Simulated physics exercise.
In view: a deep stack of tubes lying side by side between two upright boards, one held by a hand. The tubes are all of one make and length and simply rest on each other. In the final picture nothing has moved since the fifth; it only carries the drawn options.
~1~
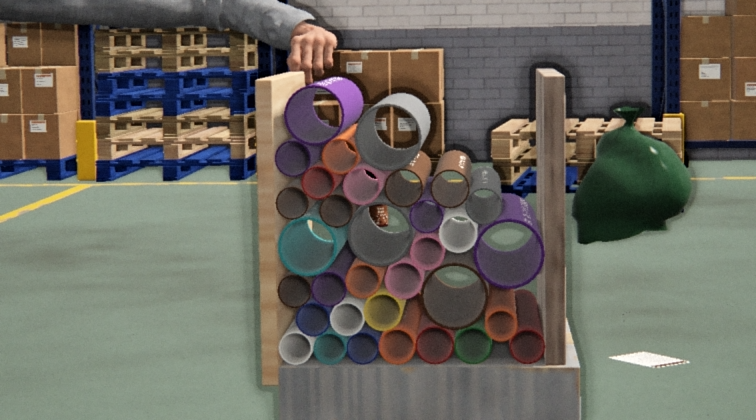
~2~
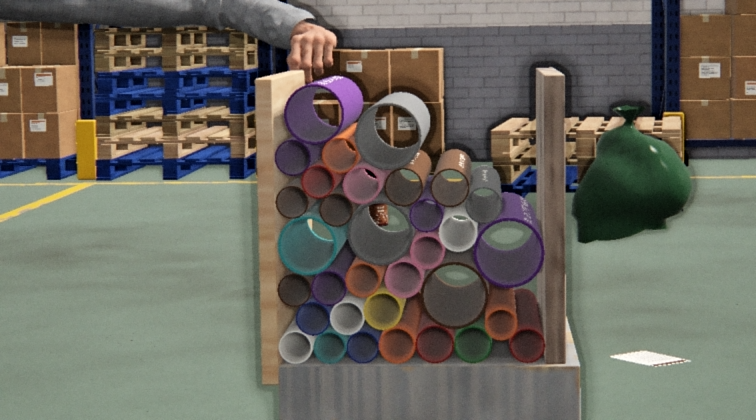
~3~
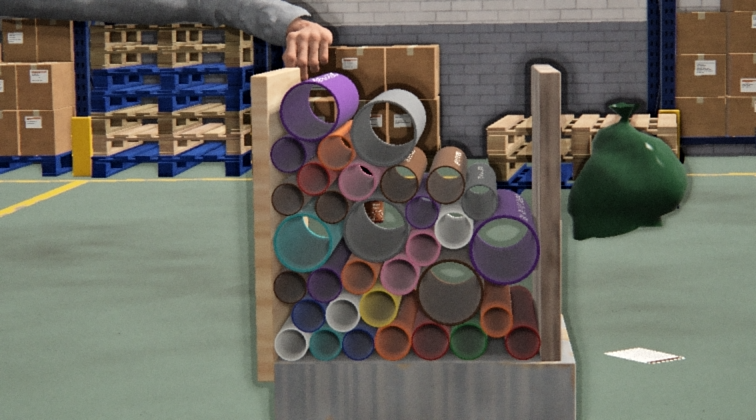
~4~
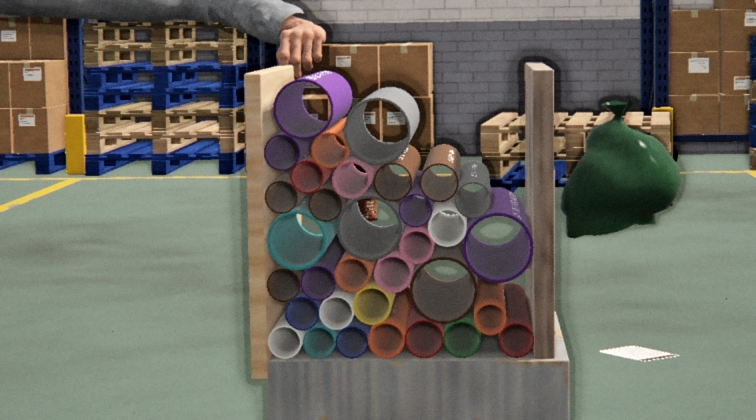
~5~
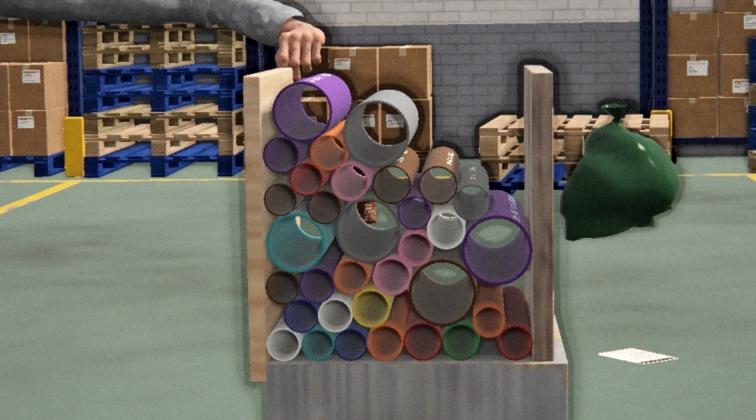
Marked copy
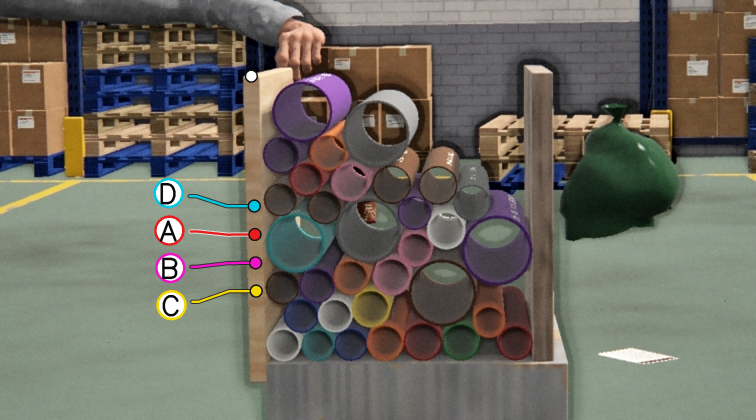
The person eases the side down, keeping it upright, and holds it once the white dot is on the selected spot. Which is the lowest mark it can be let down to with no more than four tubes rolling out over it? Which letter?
The last mark within the limit is D.
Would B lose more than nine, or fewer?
At B, fewer than nine.
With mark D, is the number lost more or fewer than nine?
It loses fewer than nine.
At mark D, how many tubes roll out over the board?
The count is two.
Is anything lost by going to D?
Yes.
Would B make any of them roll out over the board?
Yes, at B.
On the marked copy, A at (255, 234); B at (255, 263); C at (256, 291); D at (254, 206); the white dot at (251, 76).
Taking D. A third of the way, top of the board (262, 135).
Two thirds of the way, top of the board (264, 203).
When it is over, top of the board (264, 206), two out over the board.
As for the rest, A five out over the board; B five out over the board; C five out over the board.
